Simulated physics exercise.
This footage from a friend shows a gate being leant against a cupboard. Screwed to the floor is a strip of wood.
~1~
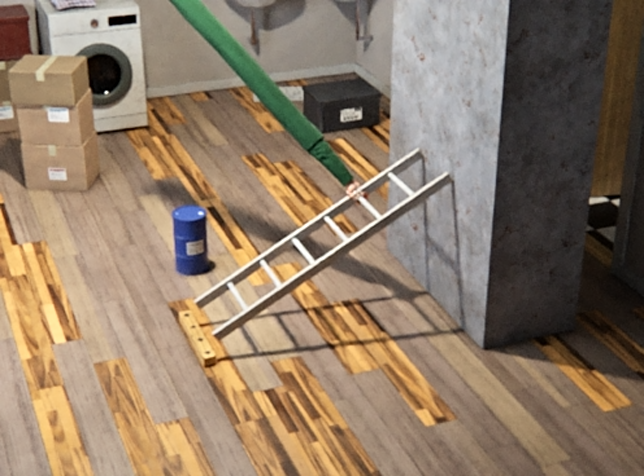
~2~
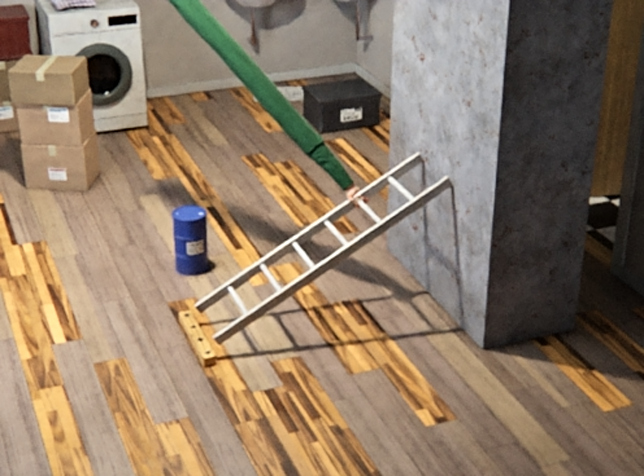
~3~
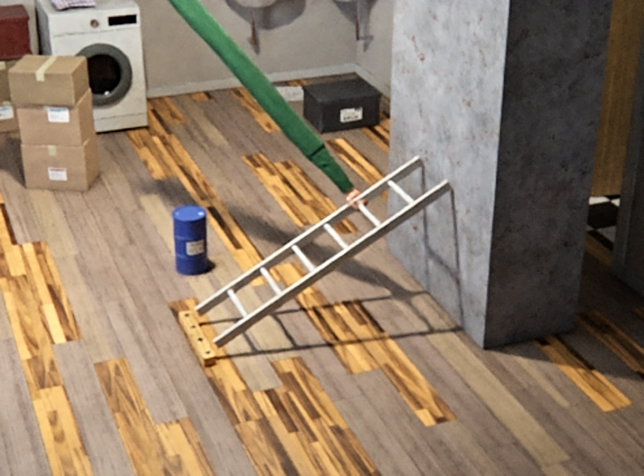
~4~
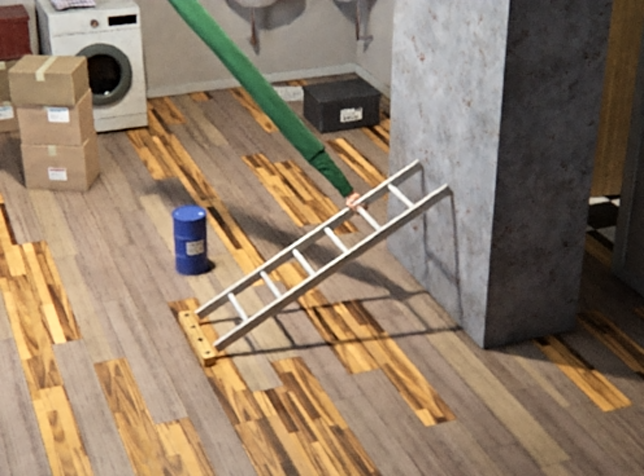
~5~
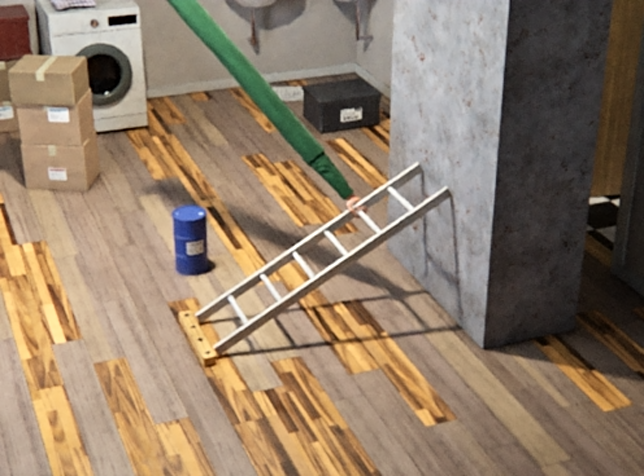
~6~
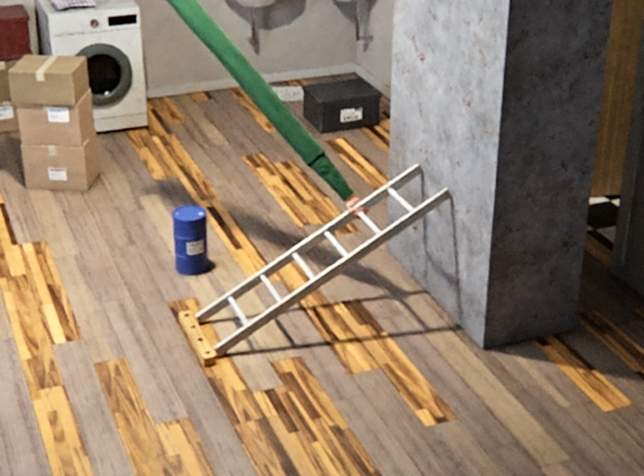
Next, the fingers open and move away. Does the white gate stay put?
It's going to be just fine, I think.
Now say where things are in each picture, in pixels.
The first frame shows still on the way; white gate (321, 242); batten (197, 337).
The second frame shows still on the way; white gate (321, 246); blue canister (191, 241).
The third frame shows still on the way; white gate (321, 250); batten (197, 337).
The fourth frame shows still on the way; white gate (321, 253); blue canister (191, 241).
The fifth frame shows still on the way; white gate (321, 256); batten (197, 337).
The sixth frame shows in place, still held; white gate (321, 257); blue canister (191, 241).
Then, 0.84 s later than the last frame, white gate at rest near (321, 258).
When it is over, the white gate holds its place, near (321, 258); the rest as before.
